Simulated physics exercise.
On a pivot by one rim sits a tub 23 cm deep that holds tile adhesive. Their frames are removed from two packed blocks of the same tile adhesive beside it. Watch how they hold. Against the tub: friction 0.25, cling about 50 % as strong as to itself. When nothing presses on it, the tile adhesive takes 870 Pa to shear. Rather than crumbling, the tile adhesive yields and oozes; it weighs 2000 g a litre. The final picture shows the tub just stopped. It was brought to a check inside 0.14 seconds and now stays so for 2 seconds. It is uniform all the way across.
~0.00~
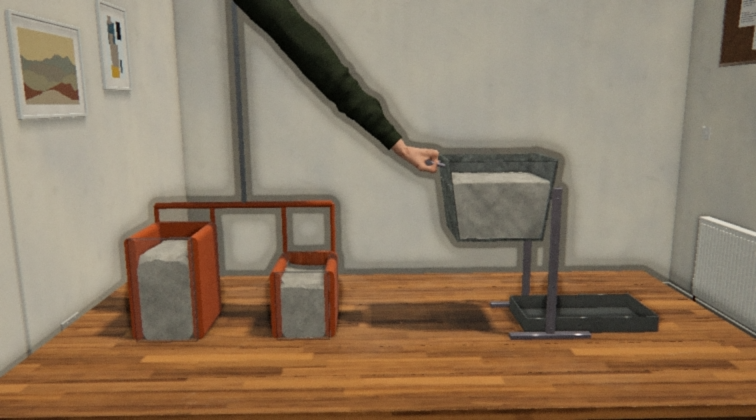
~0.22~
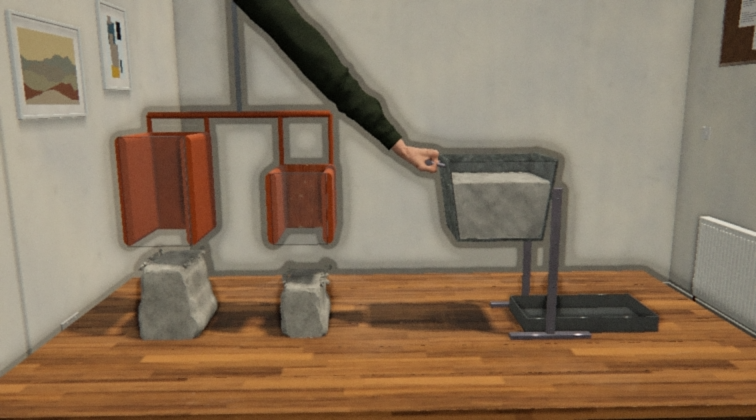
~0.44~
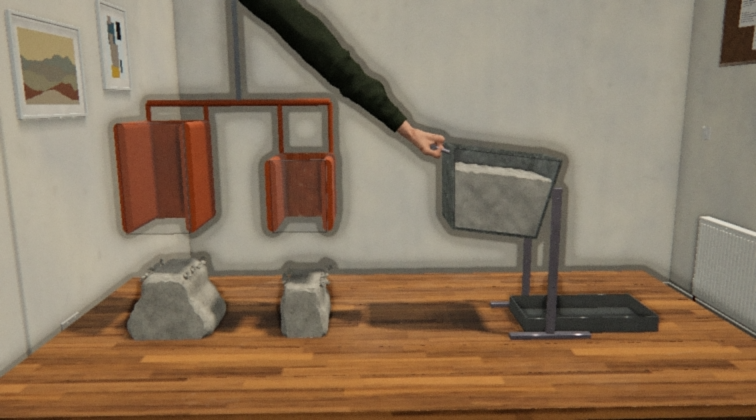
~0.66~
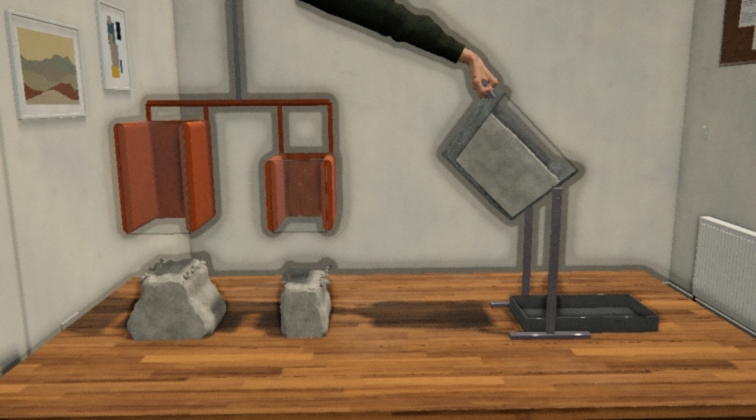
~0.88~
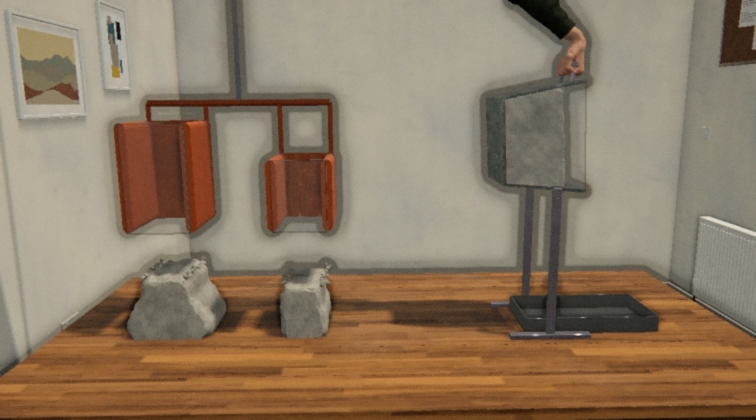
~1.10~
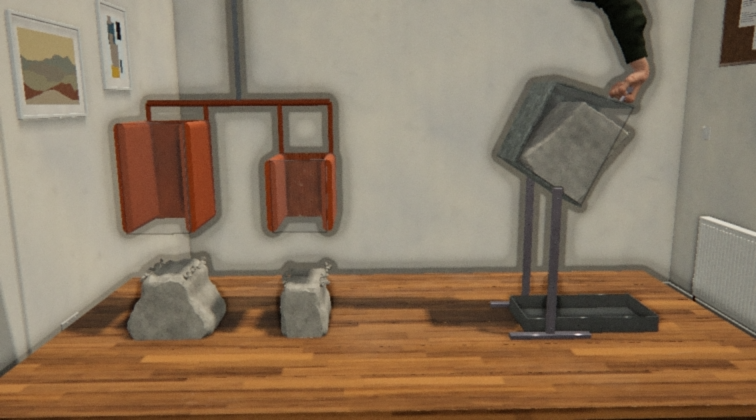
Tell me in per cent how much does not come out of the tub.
Something like 0 per cent stays in.
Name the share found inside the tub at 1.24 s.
Some 25 per cent.
After 1.24 s, the tub is at 116 degrees and holds 27 %.
After 1.41 s, the tub is at 116 degrees and holds 0 %.
After 1.58 s, the tub is at 116 degrees and holds 0 %.
After 1.75 s, the tub is at 116 degrees and holds 0 %.
After 3.10 s, at the end, the tub is at 116 degrees and holds 0 %.
